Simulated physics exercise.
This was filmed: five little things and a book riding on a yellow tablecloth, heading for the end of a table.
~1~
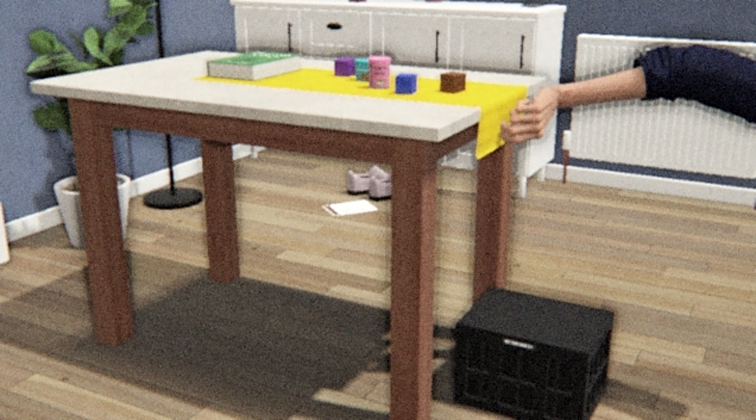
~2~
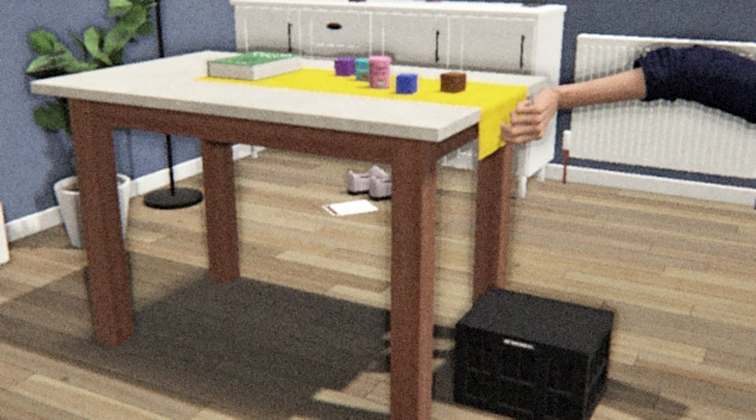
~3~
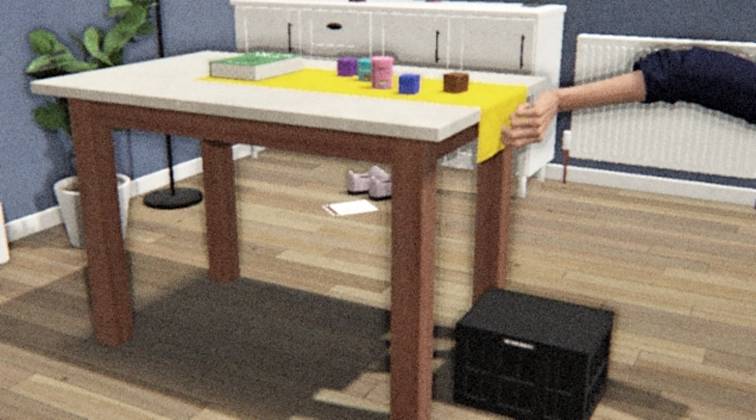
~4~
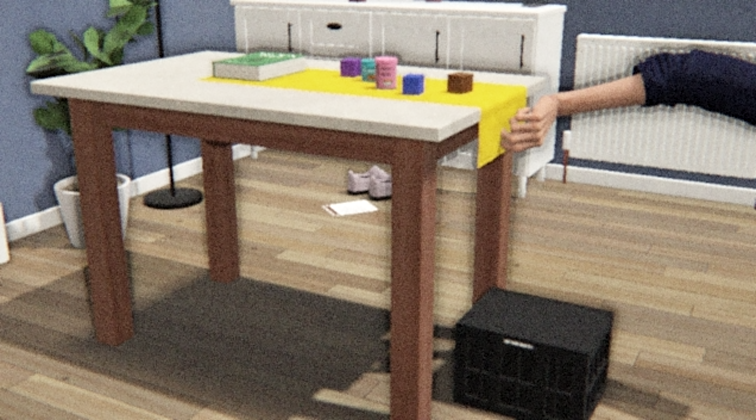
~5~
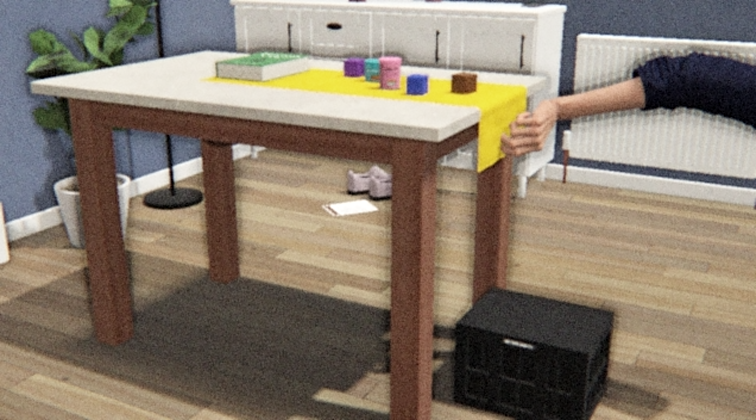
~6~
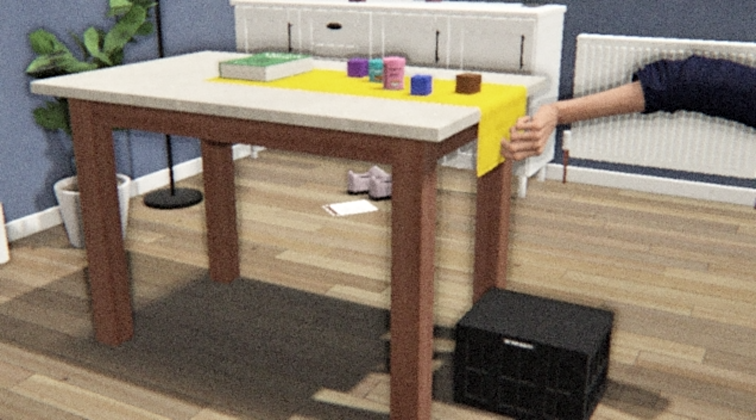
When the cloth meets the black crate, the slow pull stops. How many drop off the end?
So in the end, the top is short four items, that's it.
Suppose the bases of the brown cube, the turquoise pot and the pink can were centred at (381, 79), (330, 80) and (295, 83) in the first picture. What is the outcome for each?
The brown cube falls; the turquoise pot keeps its place on top; the pink can survives.
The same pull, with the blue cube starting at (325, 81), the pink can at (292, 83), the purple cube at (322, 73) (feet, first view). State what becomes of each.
Blue cube - stays aboard. Pink can - stays aboard. Purple cube - stays aboard.
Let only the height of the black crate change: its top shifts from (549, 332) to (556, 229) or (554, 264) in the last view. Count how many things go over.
First case 1, second case 2.
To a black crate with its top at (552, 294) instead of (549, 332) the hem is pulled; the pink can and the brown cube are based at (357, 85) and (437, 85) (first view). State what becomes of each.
Pink can stays, brown cube is gone.
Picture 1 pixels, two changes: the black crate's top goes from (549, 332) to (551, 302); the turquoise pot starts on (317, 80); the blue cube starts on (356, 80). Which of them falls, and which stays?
The turquoise pot ends up still on top and the blue cube ends up still on top.
Soon after, hem near (501, 229); brown cube gone.
After that, hem near (501, 293); brown cube, blue cube and pink can gone.
In the end, hem on the crate; brown cube, blue cube, pink can and turquoise pot gone. It carries off four.
